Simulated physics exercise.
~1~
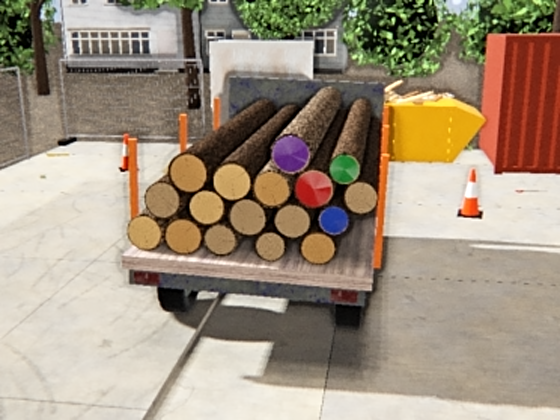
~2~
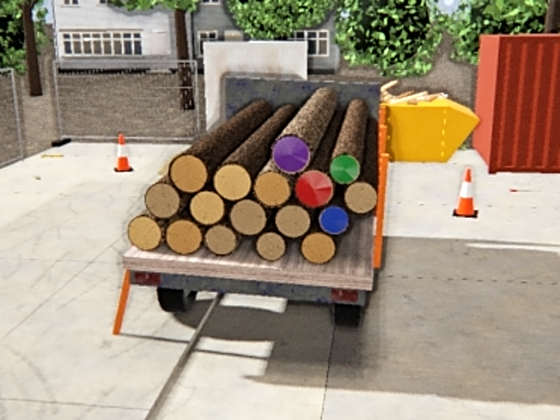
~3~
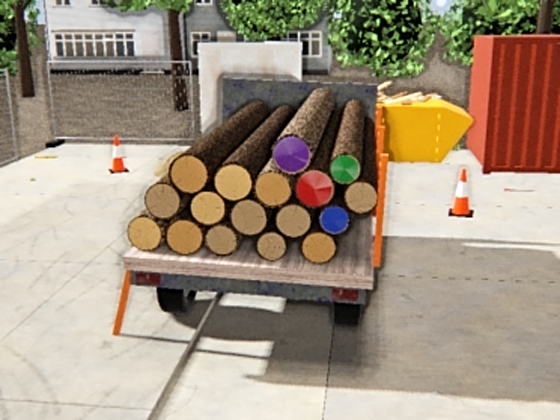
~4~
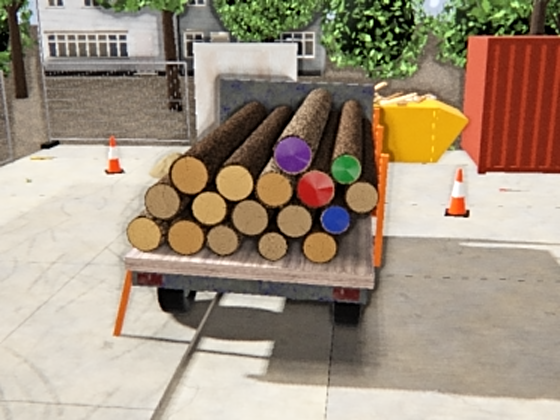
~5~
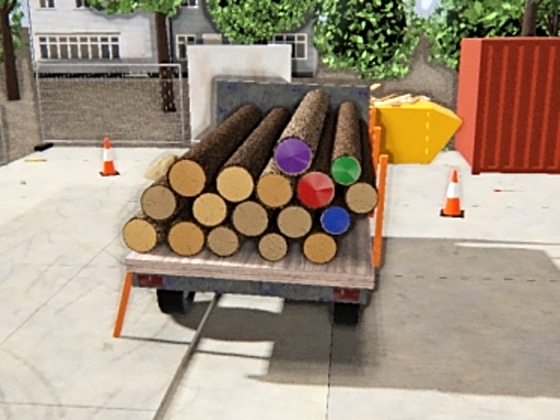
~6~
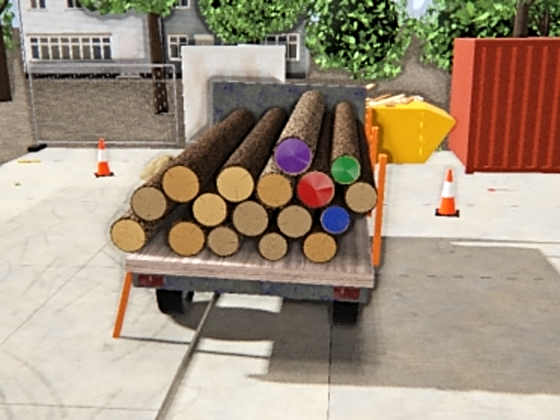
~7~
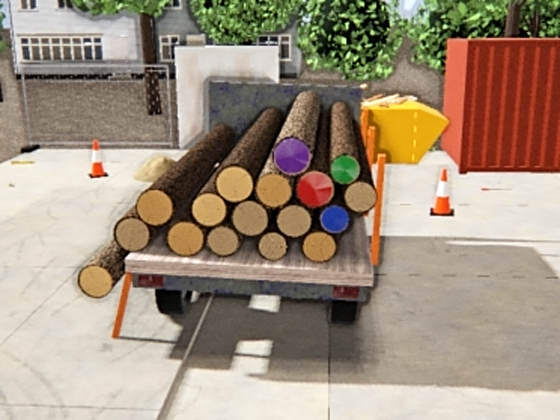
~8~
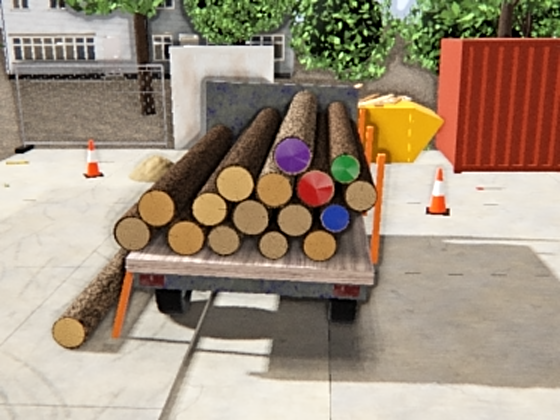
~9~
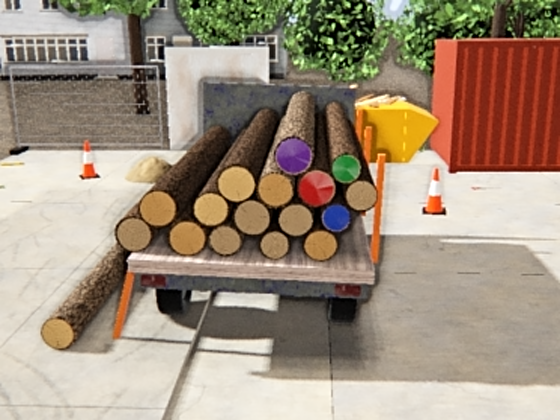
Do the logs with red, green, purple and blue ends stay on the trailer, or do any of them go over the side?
All four of the logs with painted ends stay on the trailer. Only a plain log goes over the left side.
